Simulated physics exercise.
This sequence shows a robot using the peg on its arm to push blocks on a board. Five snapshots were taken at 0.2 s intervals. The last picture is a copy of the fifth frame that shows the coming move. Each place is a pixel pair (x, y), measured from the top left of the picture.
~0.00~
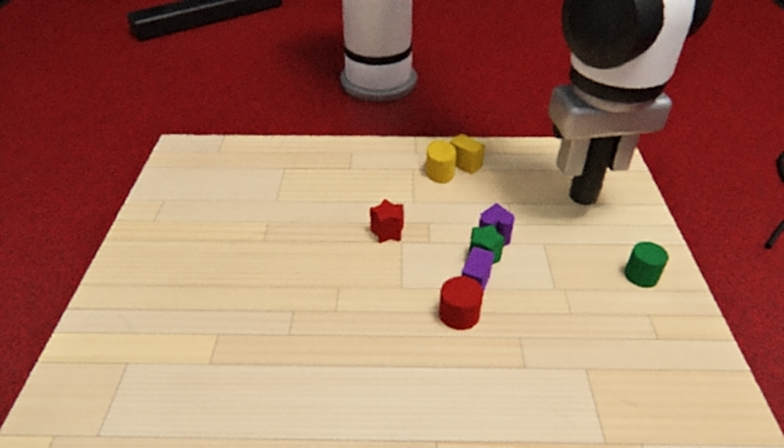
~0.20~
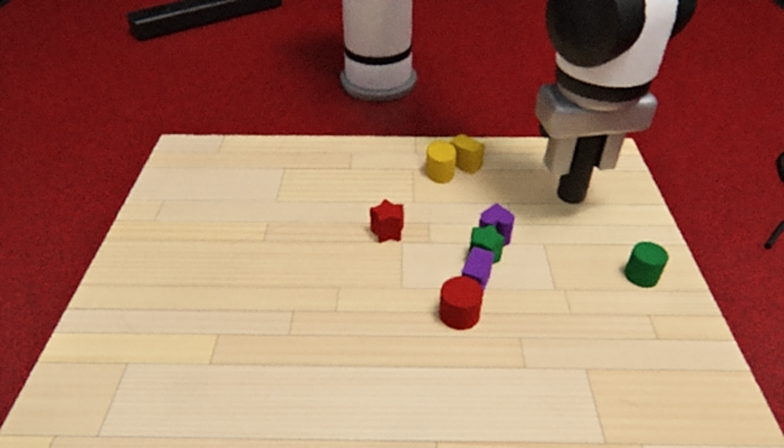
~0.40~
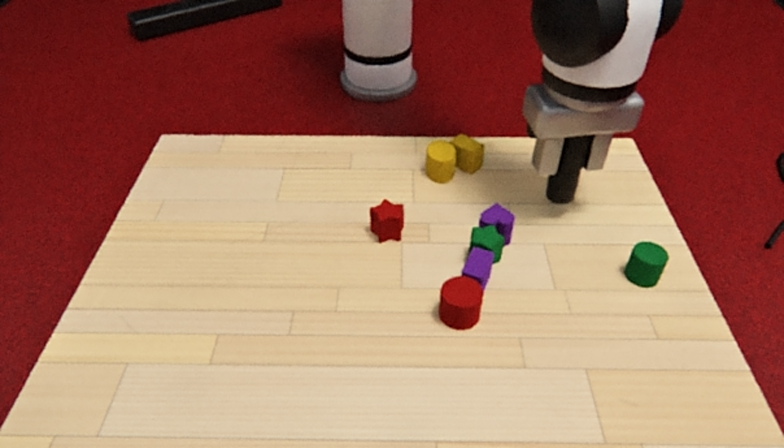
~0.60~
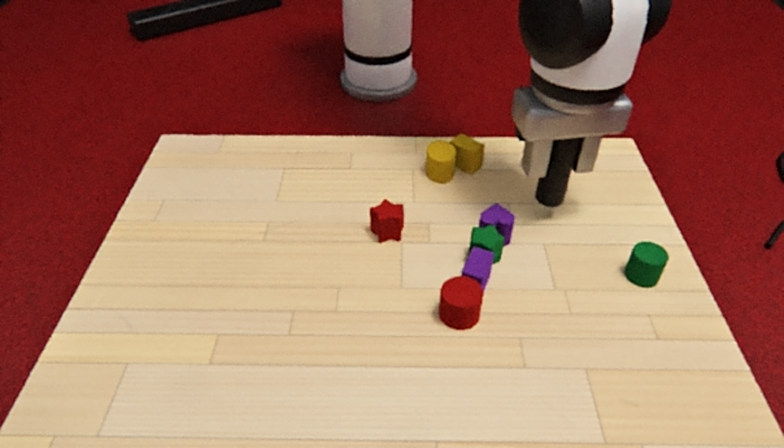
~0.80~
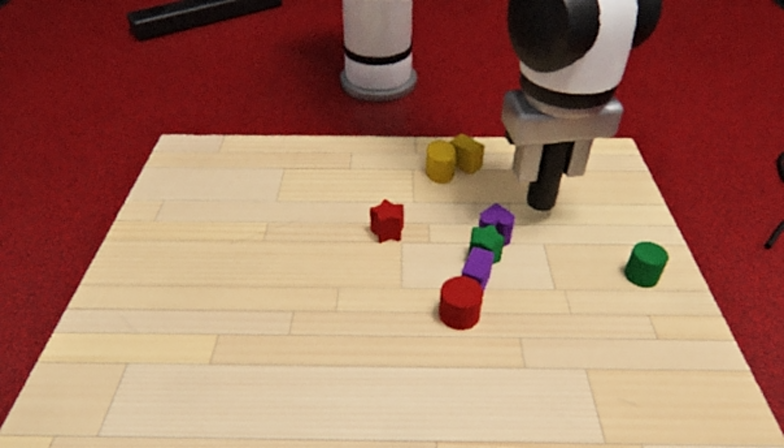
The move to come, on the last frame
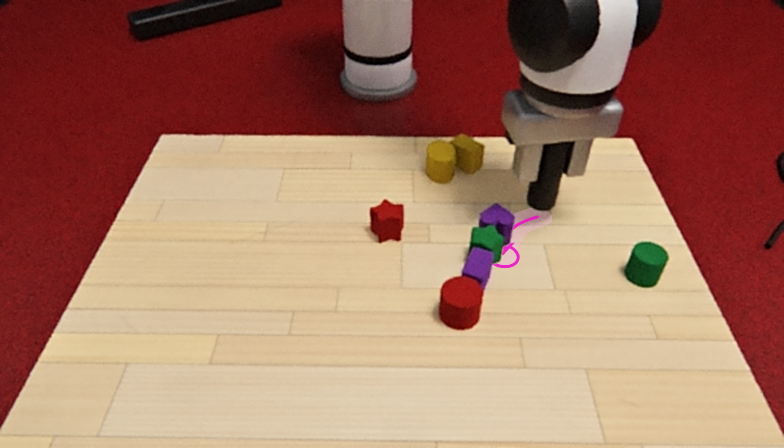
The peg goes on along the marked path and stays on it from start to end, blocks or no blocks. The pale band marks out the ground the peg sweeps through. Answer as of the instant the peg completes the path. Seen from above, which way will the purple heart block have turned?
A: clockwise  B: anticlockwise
A (clockwise)
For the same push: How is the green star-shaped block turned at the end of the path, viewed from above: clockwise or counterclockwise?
Answer: Against the clock.
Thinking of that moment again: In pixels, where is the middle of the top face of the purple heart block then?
Pixel (477, 223).
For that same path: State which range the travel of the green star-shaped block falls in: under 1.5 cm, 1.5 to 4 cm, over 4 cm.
Shift: 1.5 to 4 cm.
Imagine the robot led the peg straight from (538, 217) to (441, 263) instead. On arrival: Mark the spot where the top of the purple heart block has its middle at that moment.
The top centre is at (423, 225).
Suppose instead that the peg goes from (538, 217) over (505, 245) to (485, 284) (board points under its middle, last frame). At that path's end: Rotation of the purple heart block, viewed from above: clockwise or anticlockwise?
The purple heart block rotates clockwise.
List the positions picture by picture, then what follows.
Lower end of the peg at (583, 197), tops of blocks, red circle at (462, 291), purple rectangular block at (478, 261), green star-shaped block at (486, 235), purple heart block at (497, 215), in the first frame.
Peg at (571, 196), blocks as before, in the second frame.
Peg at (559, 197), blocks as before, in the third frame.
Peg at (549, 199), blocks as before, in the fourth frame.
Peg at (541, 203), red circle at (462, 291), purple rectangular block at (478, 261), green star-shaped block at (486, 235), purple heart block at (497, 215), in the fifth frame.
The drawn path runs from (538, 217) over (518, 225) and (506, 238) to (503, 256).
What follows on the original path. Halfway along, peg at (512, 218); purple heart block at (492, 218).
At the end, peg at (505, 242); red circle at (462, 294); purple rectangular block at (476, 266); green star-shaped block at (470, 241), turned 30° anticlockwise; purple heart block at (477, 223), turned 35° clockwise.
